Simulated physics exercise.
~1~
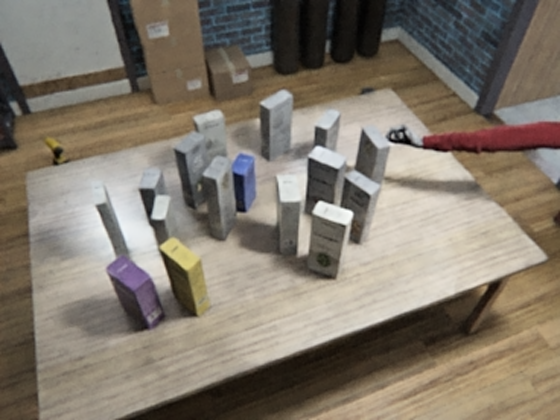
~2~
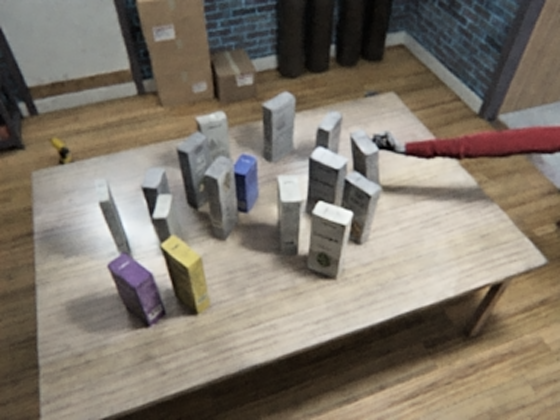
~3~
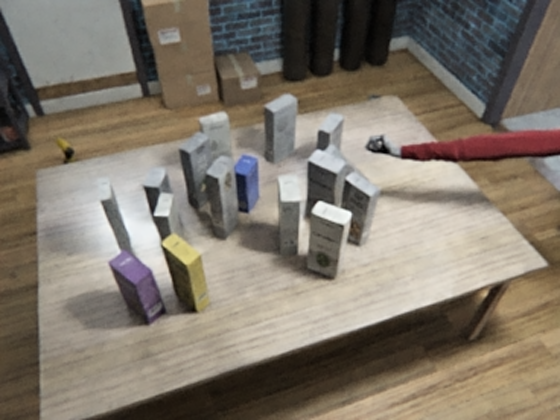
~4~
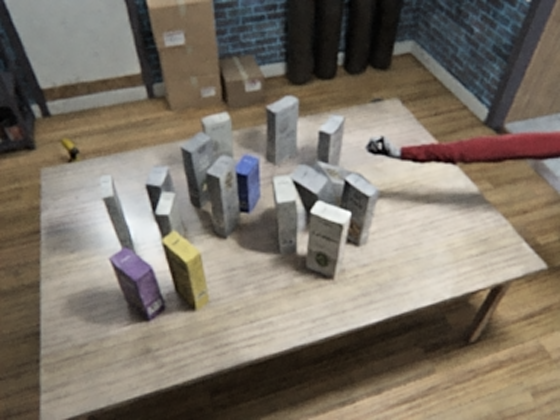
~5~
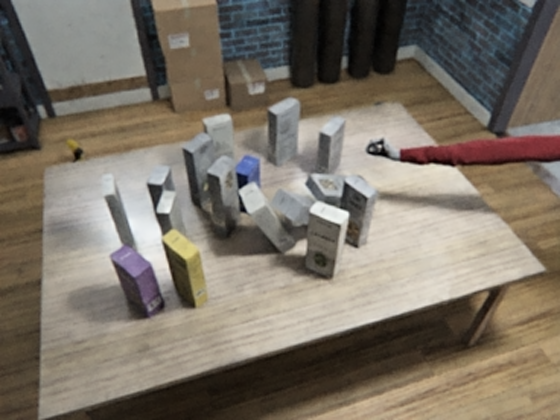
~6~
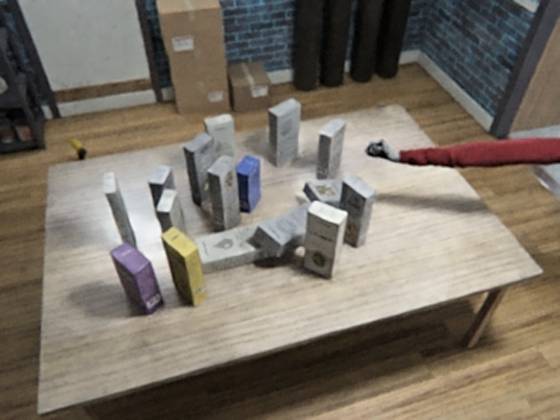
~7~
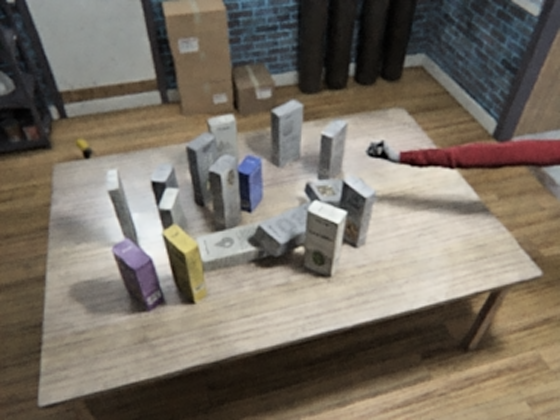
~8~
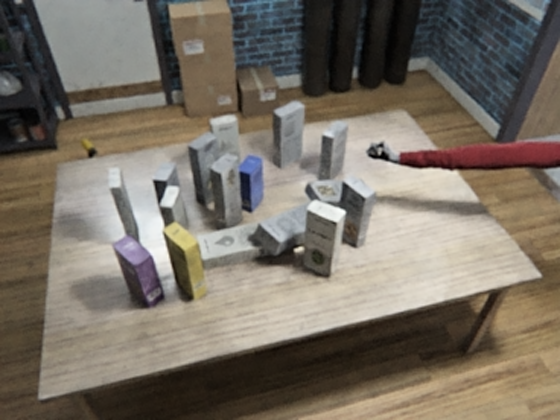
On a wooden table, a red-sleeved arm topples three pale boxes while the others stay standing.
